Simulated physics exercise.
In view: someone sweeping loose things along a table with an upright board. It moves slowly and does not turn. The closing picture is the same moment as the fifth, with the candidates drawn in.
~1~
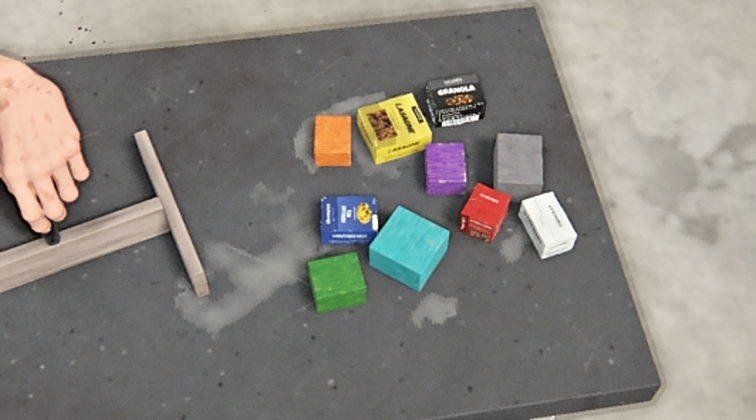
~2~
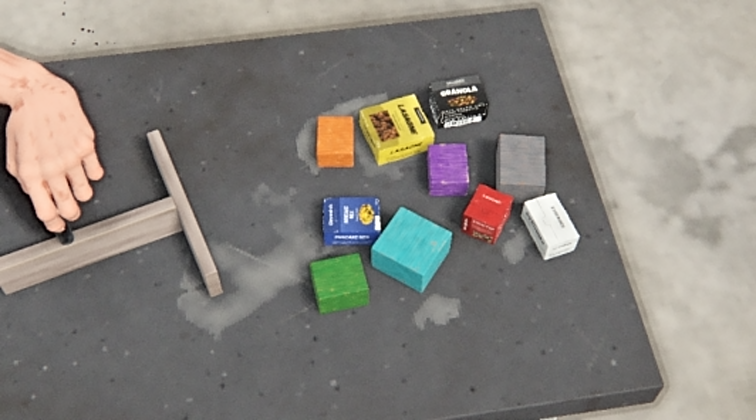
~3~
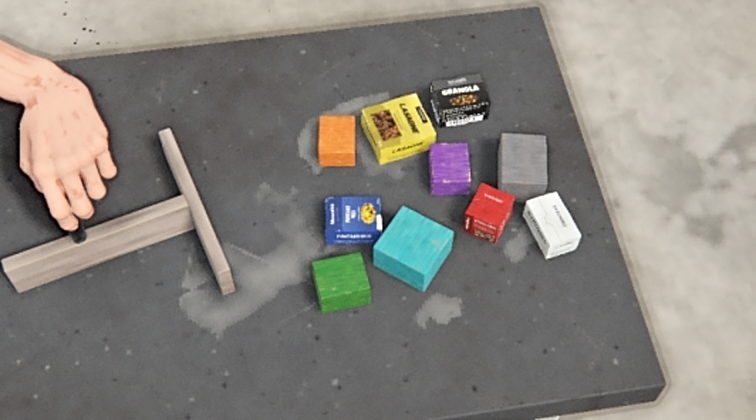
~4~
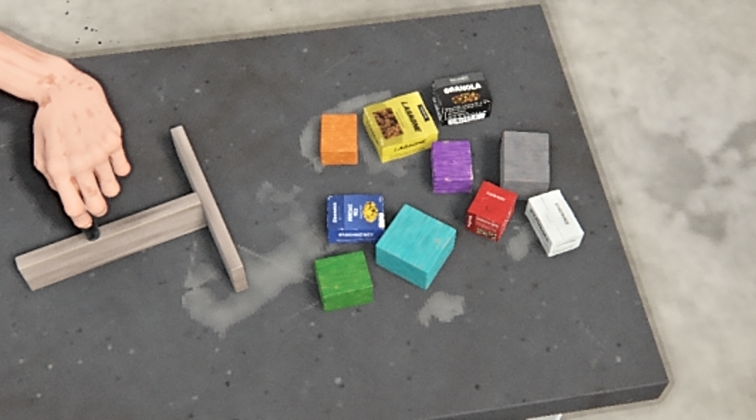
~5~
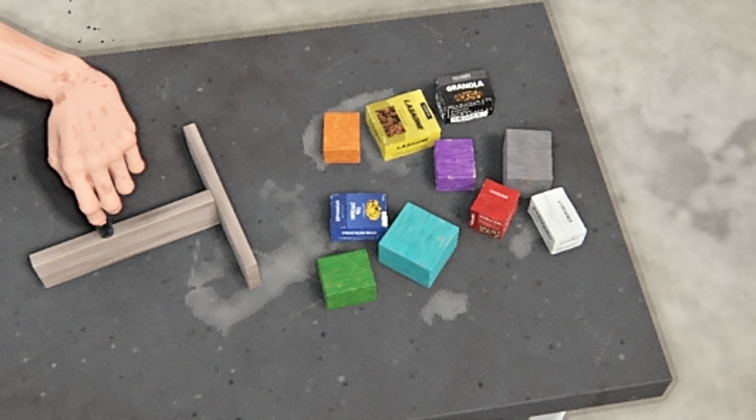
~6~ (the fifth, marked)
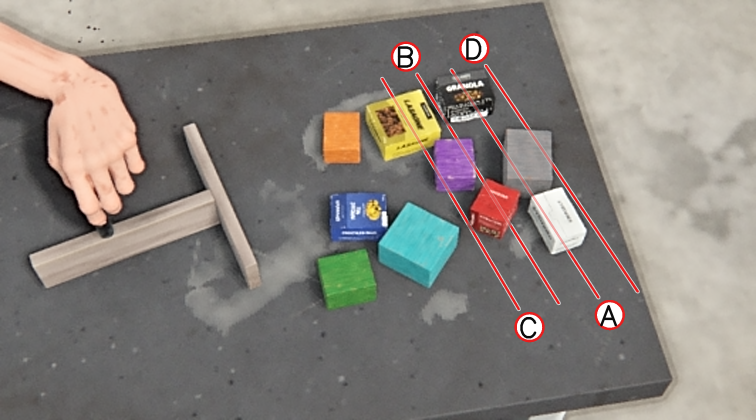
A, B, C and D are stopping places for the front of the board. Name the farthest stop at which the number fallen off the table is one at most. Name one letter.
Line B.
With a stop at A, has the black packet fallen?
Yes.
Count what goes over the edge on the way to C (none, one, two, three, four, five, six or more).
The count is none.
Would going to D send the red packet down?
By then, yes.
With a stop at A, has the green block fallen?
No.
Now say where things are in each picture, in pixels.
Turquoise block (409, 248); yellow packet (394, 129); blue packet (349, 221), in the first picture.
Board (180, 199); black packet (459, 101), in the second picture.
Board (193, 197); grey block (522, 168), in the third picture.
Board (205, 194); white box (554, 223), in the fourth picture.
Board (218, 192); green block (347, 280); turquoise block (419, 245); yellow packet (403, 125), in the fifth picture.
On the marked copy, A at (520, 175); B at (483, 180); C at (446, 185); D at (556, 170).
With B. Early on, board (316, 179); green block (376, 285); blue packet (367, 212).
Further on, board (411, 166); grey block (535, 156); black packet (493, 89).
At the end, board (481, 157); white box (617, 217); grey block (587, 135); none fallen.
As for the rest, A drops four; C is within the limit but short; D drops six.
